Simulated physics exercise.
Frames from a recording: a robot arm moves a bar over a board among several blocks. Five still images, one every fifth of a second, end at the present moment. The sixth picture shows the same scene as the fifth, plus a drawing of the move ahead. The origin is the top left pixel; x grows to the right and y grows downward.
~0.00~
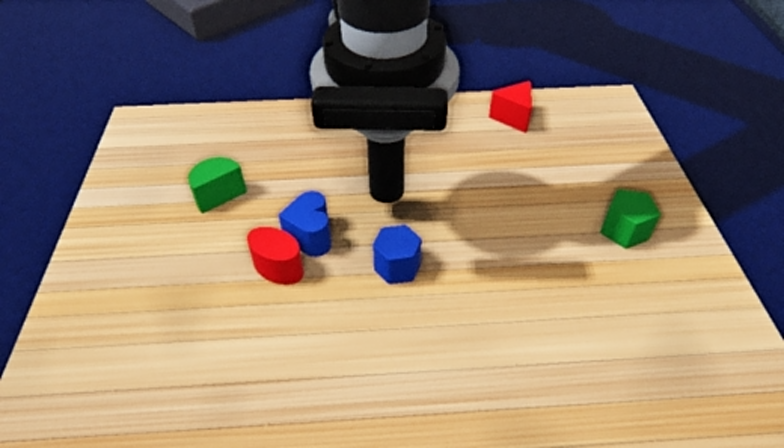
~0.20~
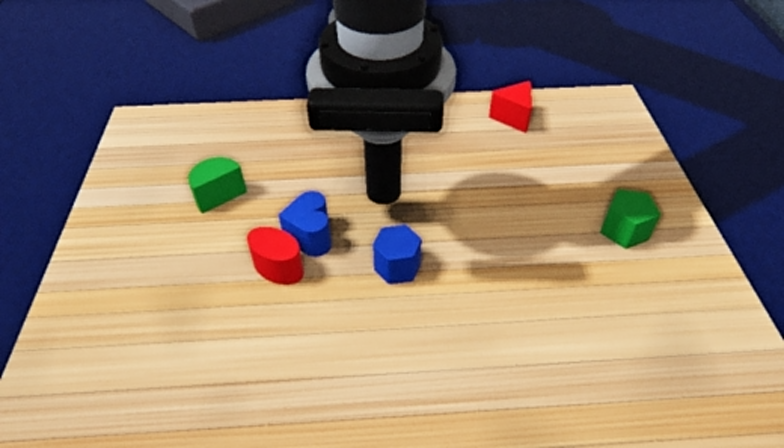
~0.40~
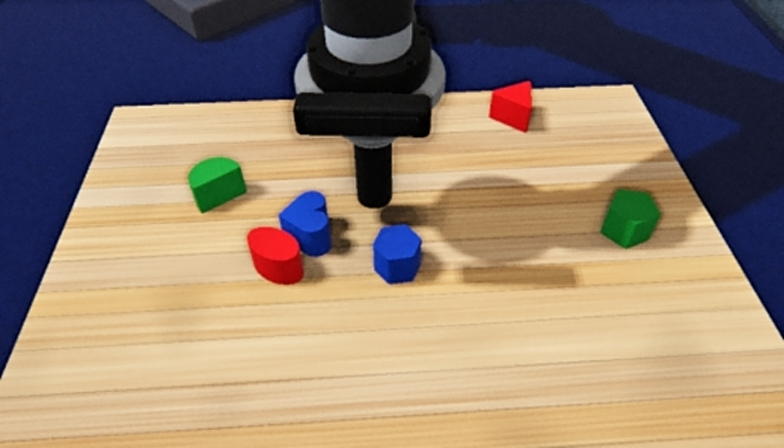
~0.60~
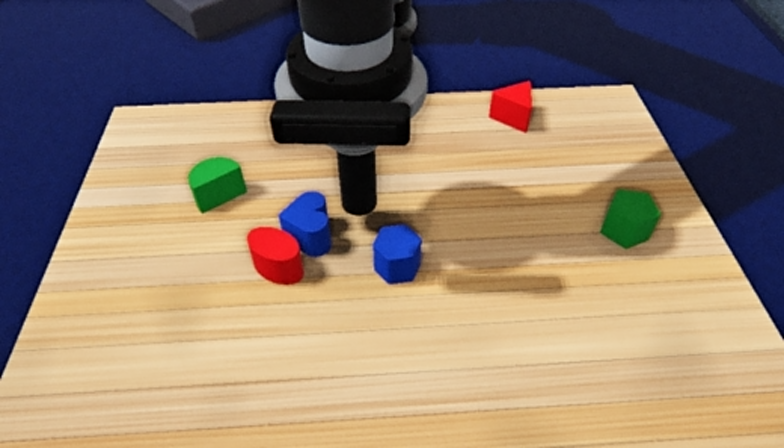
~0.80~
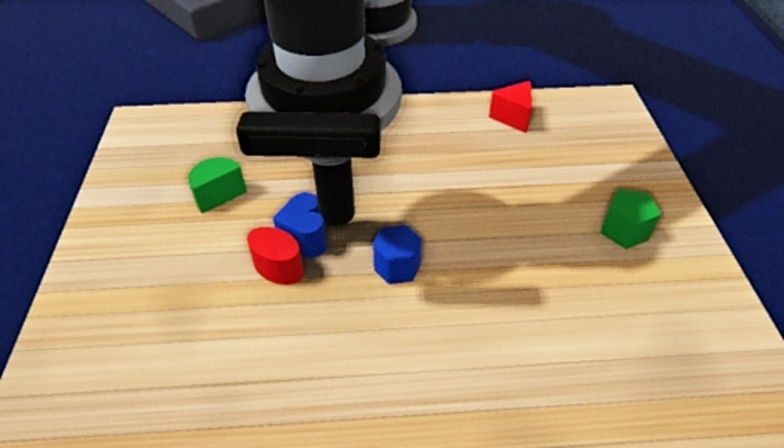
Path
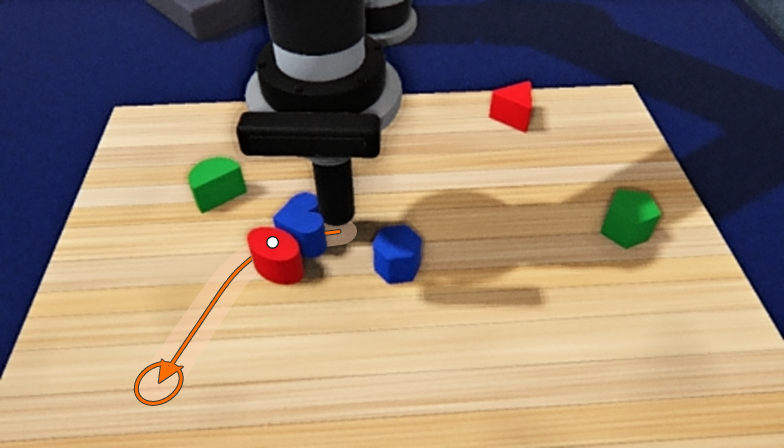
The clip opens with a robot arm holding a dark bar above a wooden board scattered with red, green and blue blocks. The bar drifts slowly left and slightly toward the viewer, passing behind the blue hexagonal block, then nudges the blue heart block slightly left beside the still red oval.
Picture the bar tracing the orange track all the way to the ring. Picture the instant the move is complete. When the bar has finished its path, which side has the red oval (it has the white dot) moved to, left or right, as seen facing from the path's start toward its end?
Picture yourself facing from the start of the path to its end: The red oval moves off to your left.
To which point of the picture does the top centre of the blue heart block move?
Just about (189, 243).
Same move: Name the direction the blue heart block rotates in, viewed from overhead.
That block twists clockwise.
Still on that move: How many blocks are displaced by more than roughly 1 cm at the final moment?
Two move.
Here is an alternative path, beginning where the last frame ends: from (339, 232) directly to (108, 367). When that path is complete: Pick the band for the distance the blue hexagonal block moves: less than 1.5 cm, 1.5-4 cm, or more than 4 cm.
Shift of under 1.5 cm.
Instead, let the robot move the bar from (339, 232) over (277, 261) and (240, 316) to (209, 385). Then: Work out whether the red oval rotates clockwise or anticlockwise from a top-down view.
It makes a clockwise turn.
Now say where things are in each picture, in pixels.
The first frame shows bar tip (387, 192); block tops, red oval (273, 242); blue heart block (307, 211); blue hexagonal block (397, 241).
The second frame shows bar (384, 193); blocks unchanged.
The third frame shows bar (375, 197); blocks unchanged.
The fourth frame shows bar (359, 204); blocks unchanged.
The fifth frame shows bar (337, 213); red oval (273, 242); blue heart block (301, 212); blue hexagonal block (397, 241).
Path on the board, from (339, 232) over (263, 251) and (210, 308) to (159, 383); the dot is on the red oval.
On the path given first. One third of the way, bar (257, 233); red oval (246, 260), turned 50° anticlockwise; blue heart block (218, 230).
Two thirds of the way, bar (202, 291); red oval (234, 298), turned 110° anticlockwise; blue heart block (189, 243), turned 50° clockwise.
At the end, bar (149, 367); red oval (234, 298), turned 110° anticlockwise; blue heart block (189, 243), turned 50° clockwise; blue hexagonal block in place.
